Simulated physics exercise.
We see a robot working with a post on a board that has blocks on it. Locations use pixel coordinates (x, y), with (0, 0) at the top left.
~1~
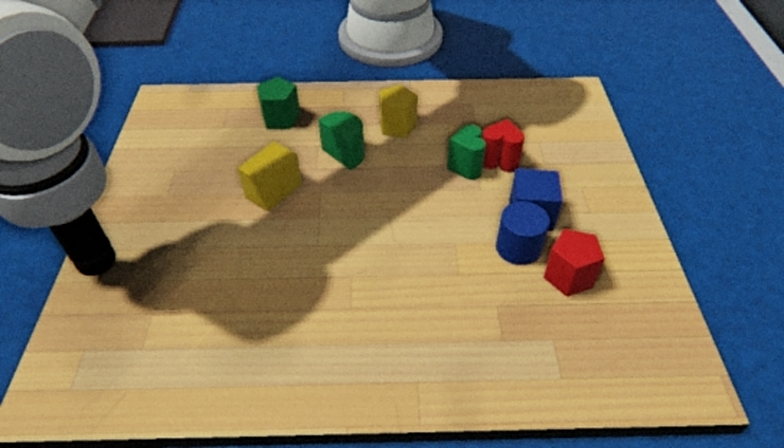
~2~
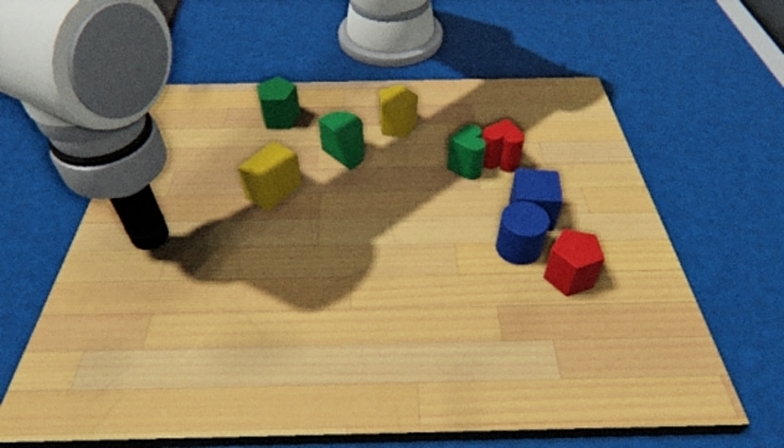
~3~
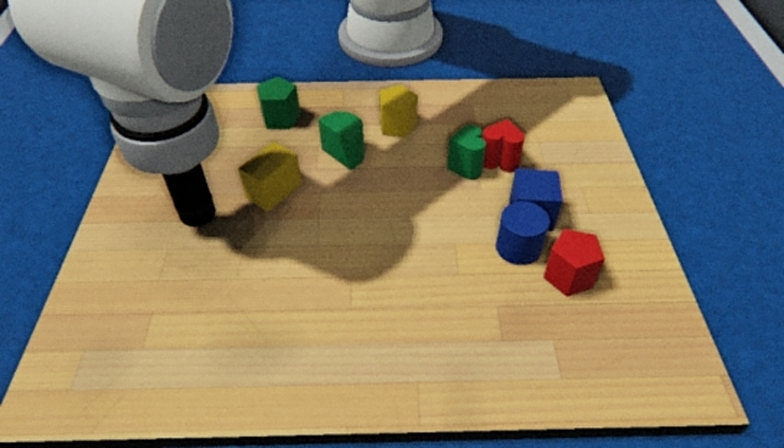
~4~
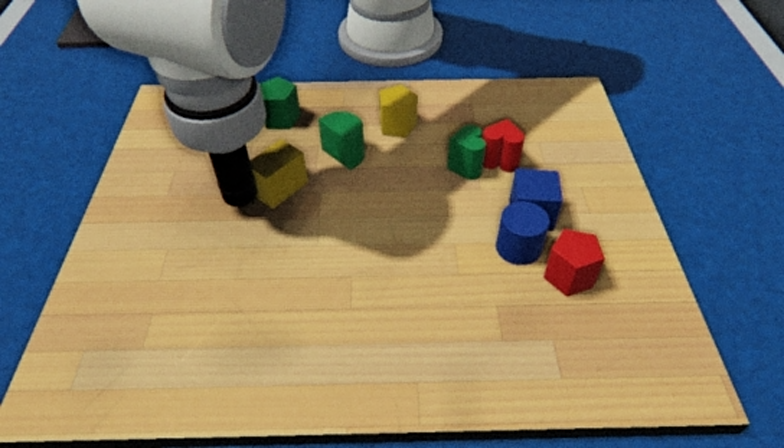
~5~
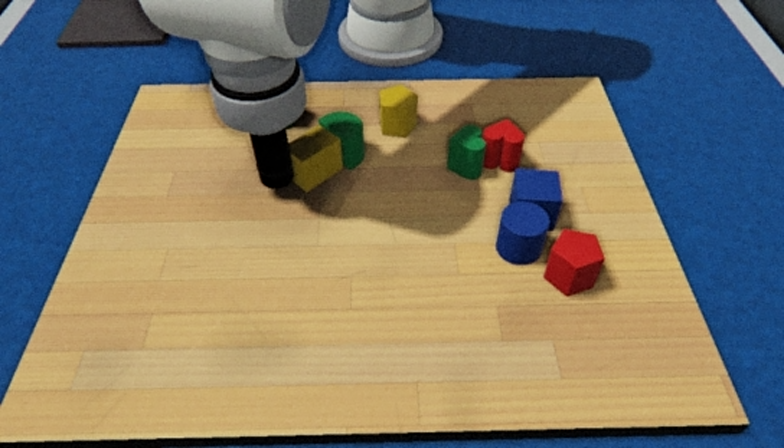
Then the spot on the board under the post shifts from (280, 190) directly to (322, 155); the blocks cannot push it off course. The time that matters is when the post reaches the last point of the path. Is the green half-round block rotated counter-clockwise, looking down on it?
No
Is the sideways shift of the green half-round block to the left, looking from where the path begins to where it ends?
No, that is not how it ends up.
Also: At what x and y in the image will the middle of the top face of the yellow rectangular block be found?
Its top centre is at about (357, 116).
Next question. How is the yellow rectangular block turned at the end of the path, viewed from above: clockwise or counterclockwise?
From above, clockwise.
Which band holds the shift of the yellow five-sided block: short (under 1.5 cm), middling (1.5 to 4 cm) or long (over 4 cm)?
The yellow five-sided block ends up a moderate distance away, 1.5 to 4 cm.
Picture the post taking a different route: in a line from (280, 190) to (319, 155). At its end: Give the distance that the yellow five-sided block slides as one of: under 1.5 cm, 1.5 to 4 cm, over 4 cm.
Ends 1.5 to 4 cm away.
What follows on the original path. Halfway along, post at (300, 160); yellow rectangular block at (335, 128); green half-round block at (367, 113).
At the end, post at (320, 143); green five-sided block in place; yellow rectangular block at (357, 116), turned 30° clockwise; green half-round block at (393, 108), turned 25° clockwise; yellow five-sided block at (414, 90), turned 35° anticlockwise.
